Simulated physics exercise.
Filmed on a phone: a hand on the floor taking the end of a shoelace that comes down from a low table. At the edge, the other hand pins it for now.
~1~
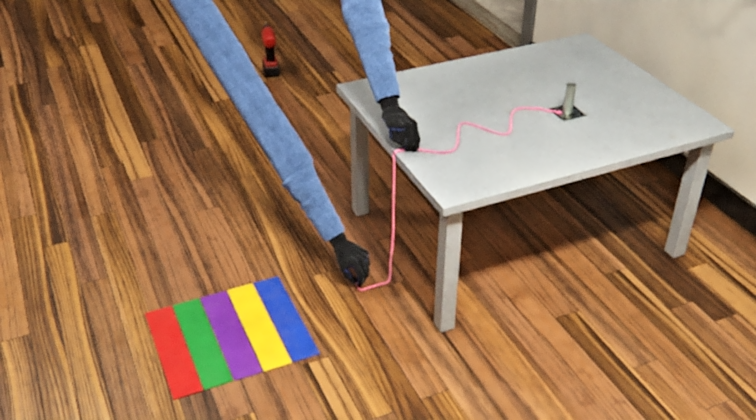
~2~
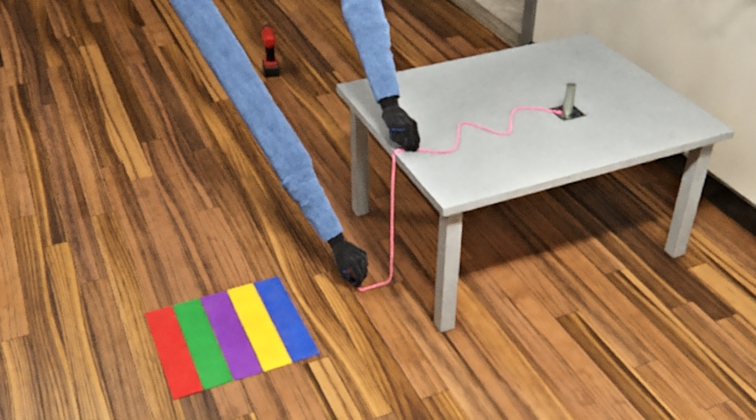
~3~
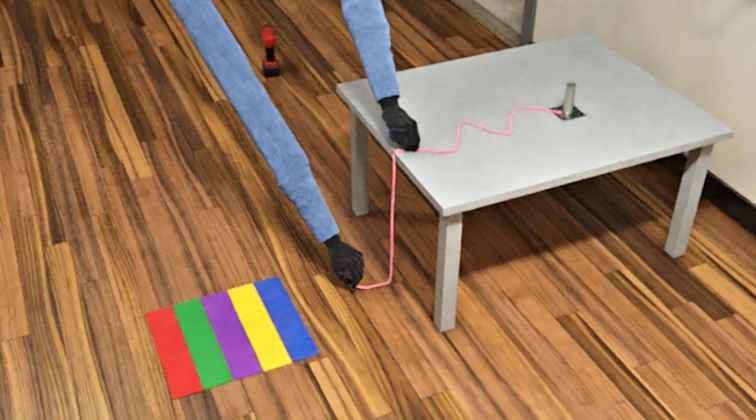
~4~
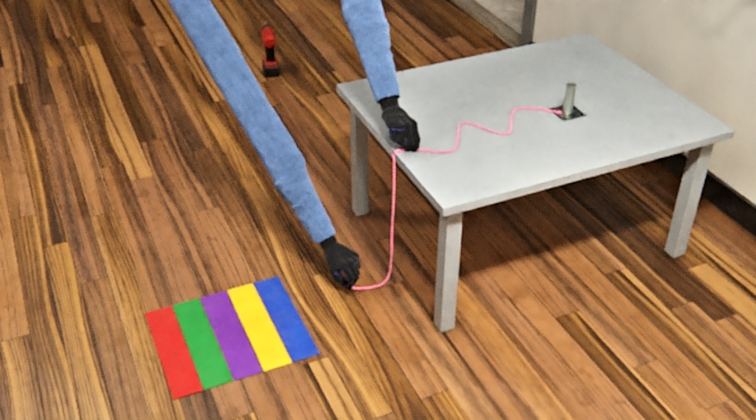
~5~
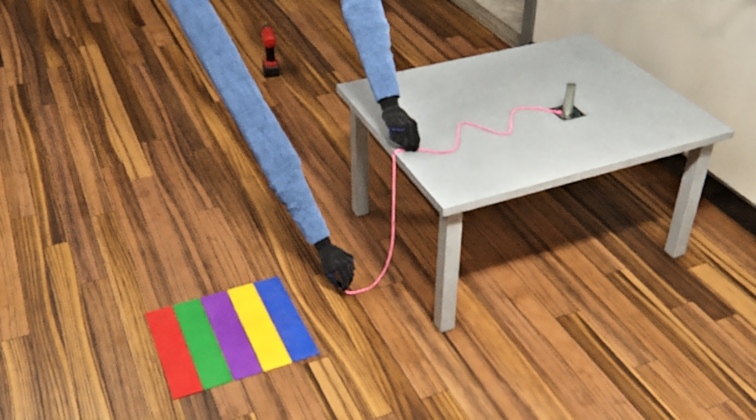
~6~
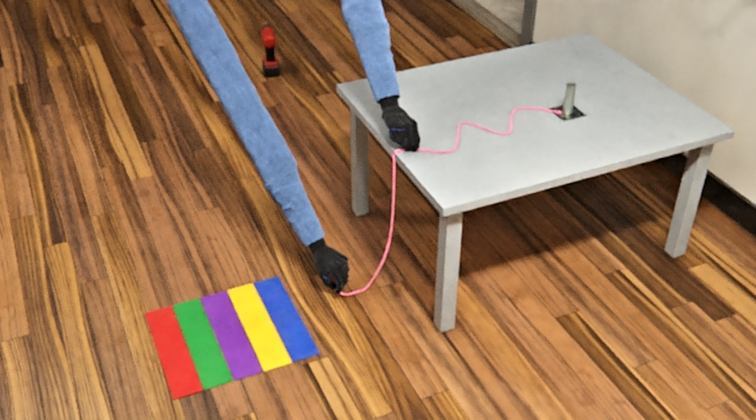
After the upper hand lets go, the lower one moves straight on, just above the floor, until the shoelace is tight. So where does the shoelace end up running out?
Over red.
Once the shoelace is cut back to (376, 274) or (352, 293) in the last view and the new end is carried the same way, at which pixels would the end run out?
Case by case it comes to about (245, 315) and then about (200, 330).
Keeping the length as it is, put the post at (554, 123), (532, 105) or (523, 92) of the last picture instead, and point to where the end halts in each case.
Roughly (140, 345), (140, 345) and (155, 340).
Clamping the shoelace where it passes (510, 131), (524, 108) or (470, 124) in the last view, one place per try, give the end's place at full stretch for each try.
Those spots come out as (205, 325), (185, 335) and (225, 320).
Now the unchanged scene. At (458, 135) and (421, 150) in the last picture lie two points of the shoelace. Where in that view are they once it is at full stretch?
Point one to (409, 150), point two to (356, 186).
Early on, end near (214, 324); over purple.
Midway, end near (186, 332); over green.
At the end of the slack, end near (169, 337); over red. The red one.
